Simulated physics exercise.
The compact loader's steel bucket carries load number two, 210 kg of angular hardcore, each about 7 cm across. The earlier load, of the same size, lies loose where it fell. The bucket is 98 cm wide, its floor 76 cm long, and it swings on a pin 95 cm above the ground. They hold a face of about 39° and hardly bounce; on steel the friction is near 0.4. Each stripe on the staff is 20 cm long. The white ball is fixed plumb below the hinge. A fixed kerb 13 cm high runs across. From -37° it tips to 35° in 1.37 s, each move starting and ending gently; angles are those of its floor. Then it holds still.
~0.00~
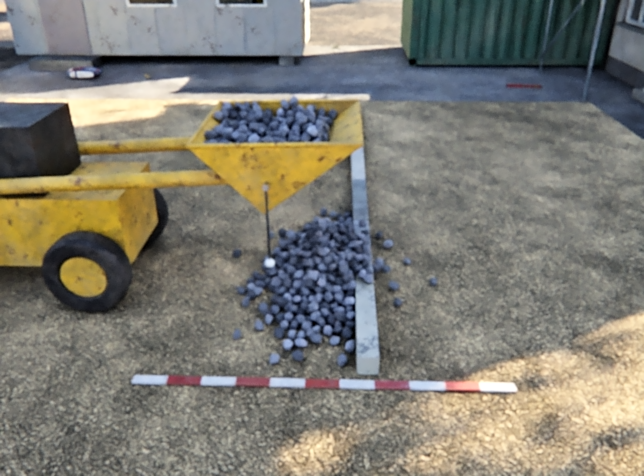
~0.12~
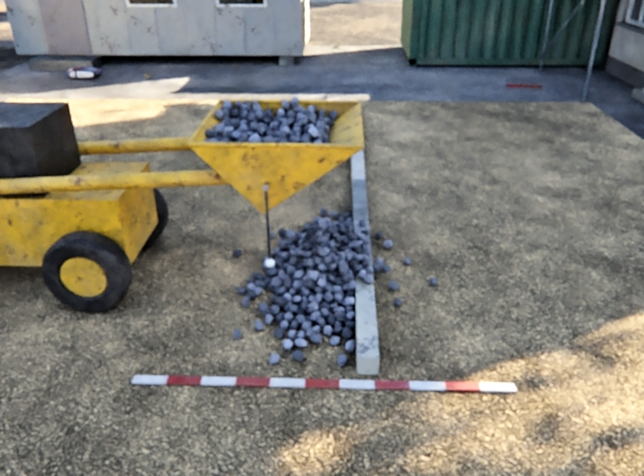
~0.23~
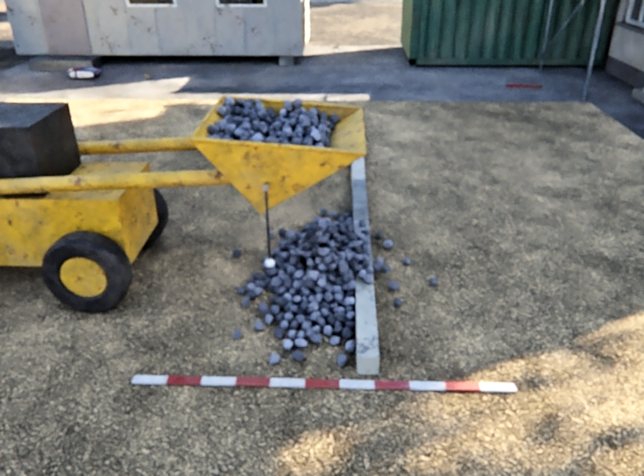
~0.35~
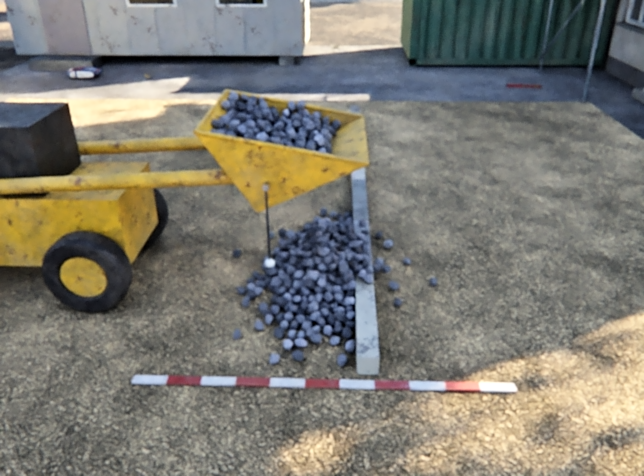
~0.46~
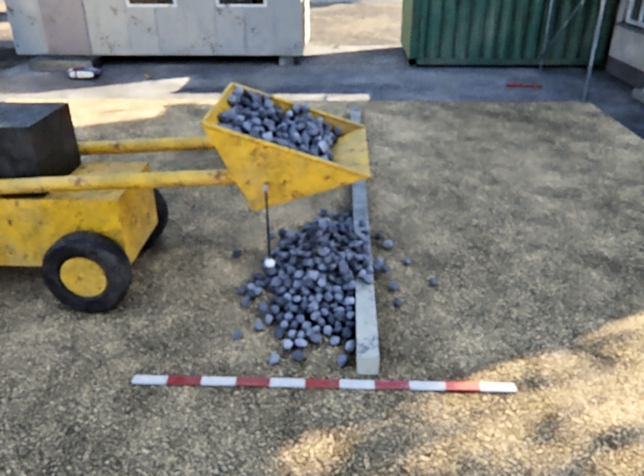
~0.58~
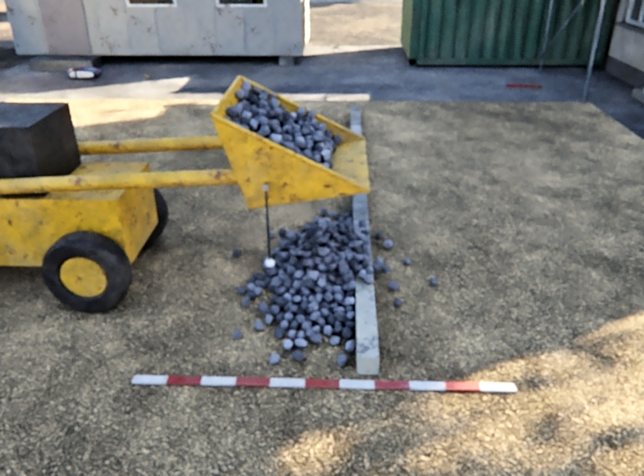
Yellow loader bucket full of grey stones slowly tilting down towards the right above a loose stone pile beside a pale kerb.
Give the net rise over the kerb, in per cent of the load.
About 84 per cent.
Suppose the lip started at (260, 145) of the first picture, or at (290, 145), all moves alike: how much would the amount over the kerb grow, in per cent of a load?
First some 0, then 5 per cent.
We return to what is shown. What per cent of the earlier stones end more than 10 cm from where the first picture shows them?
About 0 per cent.
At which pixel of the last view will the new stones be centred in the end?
Around (399, 266).
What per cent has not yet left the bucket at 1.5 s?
Roughly 65 per cent is still inside.
After 1.0 s the floor is at 24°; in per cent of one load, 100 in the bucket, 98 on this side of the kerb, 2 over the kerb; the foremost stones are at (395, 266).
After 1.5 s the floor is at 35°; in per cent of one load, 67 in the bucket, 124 on this side of the kerb, 9 over the kerb; the foremost stones are at (406, 281).
After 1.8 s the floor is at 35°; in per cent of one load, 21 in the bucket, 129 on this side of the kerb, 51 over the kerb; the foremost stones are at (448, 272).
After 4.2 s the floor is at 35°; in per cent of one load, 0 in the bucket, 115 on this side of the kerb, 85 over the kerb; the foremost stones are at (500, 280). Net gain over the kerb, 84.
